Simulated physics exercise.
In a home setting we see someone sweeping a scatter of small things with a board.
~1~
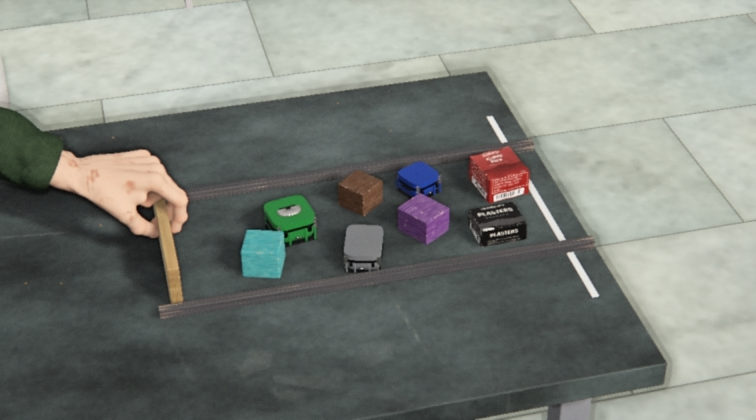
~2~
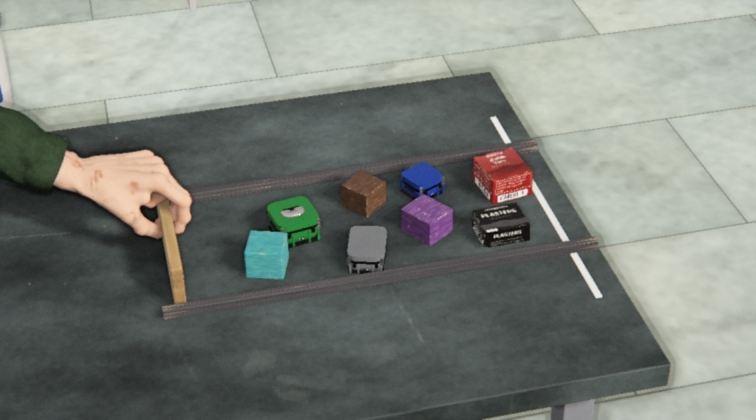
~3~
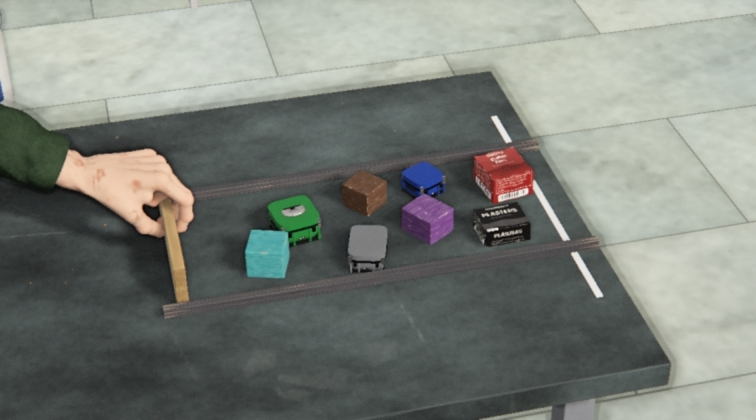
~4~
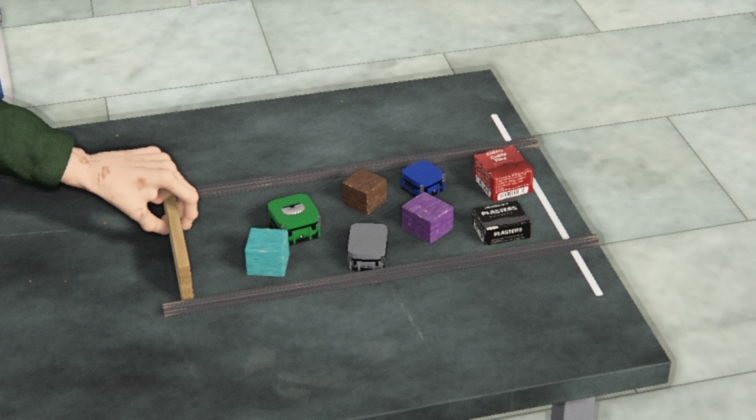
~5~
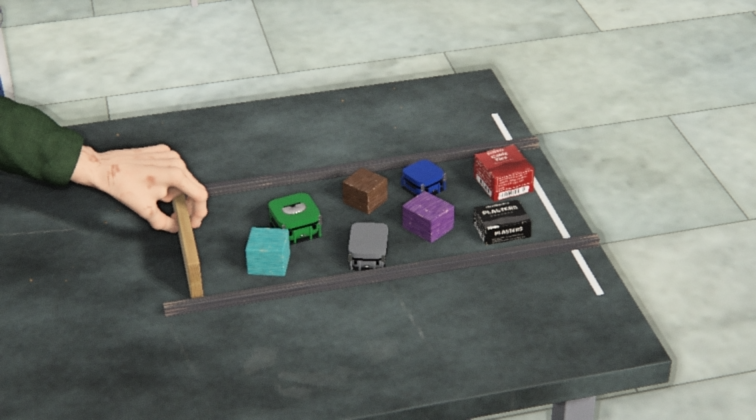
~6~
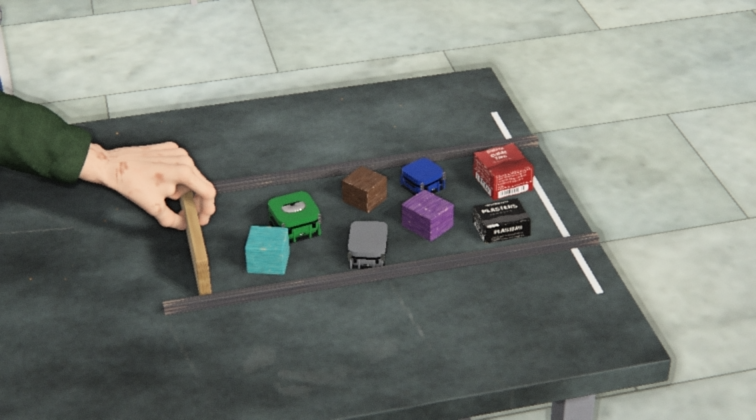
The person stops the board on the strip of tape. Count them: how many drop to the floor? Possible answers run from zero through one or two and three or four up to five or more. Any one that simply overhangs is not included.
From what I see, the table loses at least five of them.
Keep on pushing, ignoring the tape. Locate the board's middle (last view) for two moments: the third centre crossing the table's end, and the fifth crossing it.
It sits around (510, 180) and after that around (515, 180).
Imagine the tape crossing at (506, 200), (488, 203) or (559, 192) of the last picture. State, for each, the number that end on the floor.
Going through them in order, you'd see 2, 2 and 8.
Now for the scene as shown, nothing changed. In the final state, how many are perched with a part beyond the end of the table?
I'd put it at 3.
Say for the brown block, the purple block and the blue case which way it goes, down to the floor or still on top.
So the brown block remains aboard, then the purple block falls away, and finally the blue case falls away.
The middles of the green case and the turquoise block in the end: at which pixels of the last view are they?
Close to (560, 179); the other close to (571, 200).
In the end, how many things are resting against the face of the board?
Contact count: 3.
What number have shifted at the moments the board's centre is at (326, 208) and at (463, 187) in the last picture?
First 4, after that 8.
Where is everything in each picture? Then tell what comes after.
Red box (499, 175); black box (498, 224); blue case (419, 182); board (165, 236); tape (538, 198), in the first picture.
Black box (501, 225); turquoise block (267, 255), in the second picture.
Blue case (423, 183); grey case (368, 250), in the third picture.
Red box (503, 174); brown block (364, 191), in the fourth picture.
Black box (502, 222); purple block (428, 217), in the fifth picture.
Red box (503, 171); black box (502, 221); blue case (423, 179); board (193, 228); tape (542, 194), in the sixth picture.
Soon after, none off yet; red box at rest near (503, 171); black box at rest near (502, 221); blue case at rest near (423, 179).
After that, none off yet; red box at rest near (503, 171); black box moving near (511, 220); blue case displaced a little near (441, 176).
And then, none off yet; red box tilting a little near (571, 160); black box tilting a little near (598, 210); blue case displaced well along near (527, 163).
In the end, the number that fall off is five or more; gone, grey case, purple block, blue case, black box and red box.
